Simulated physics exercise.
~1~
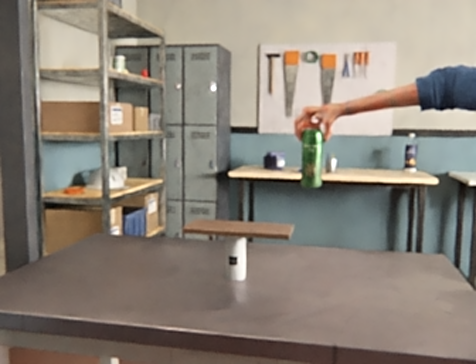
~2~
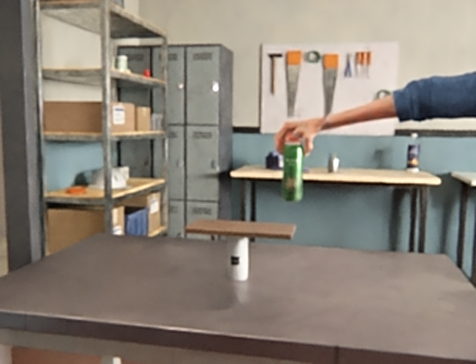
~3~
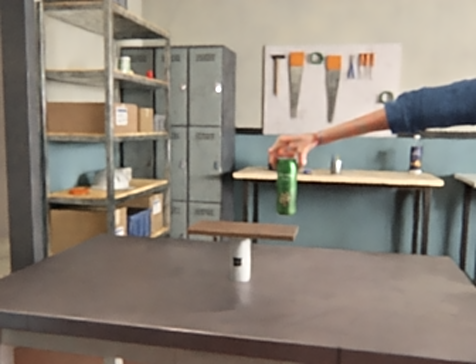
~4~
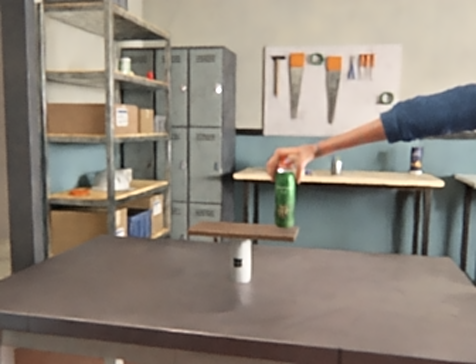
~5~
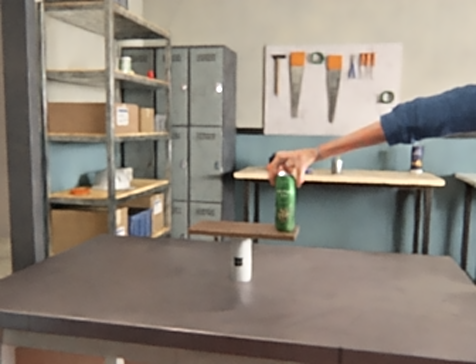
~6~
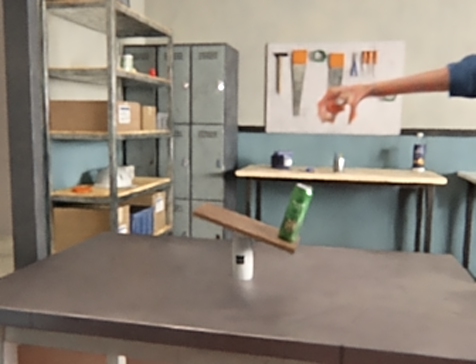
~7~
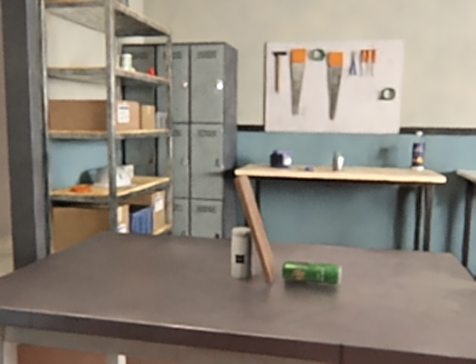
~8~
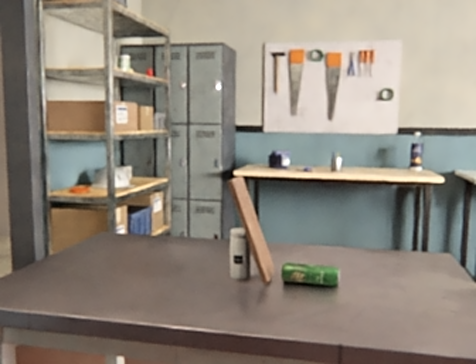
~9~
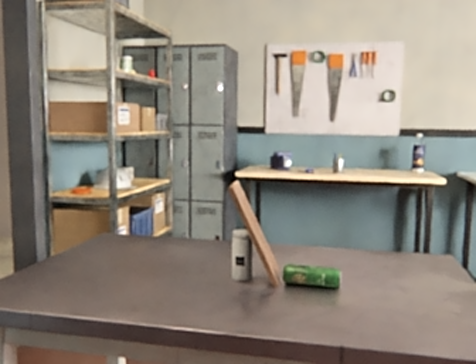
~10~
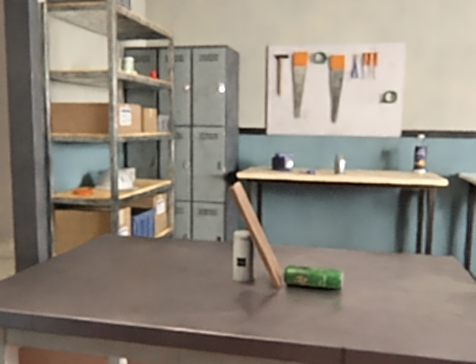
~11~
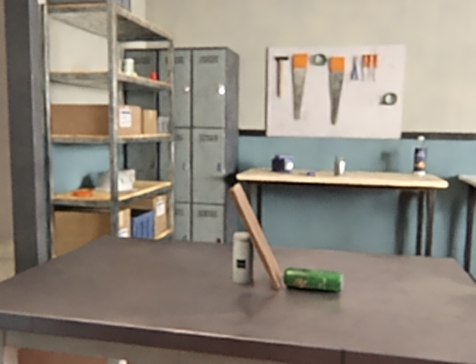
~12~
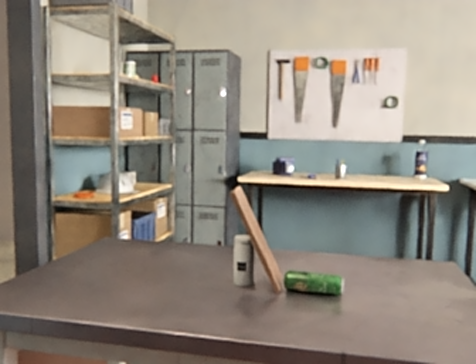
The video shows a hand lowering a green can onto the right end of a brown board balanced on a white jar, then letting go. The board tips, the can falls onto its side on the table, and the board ends leaning steeply beside the upright jar.
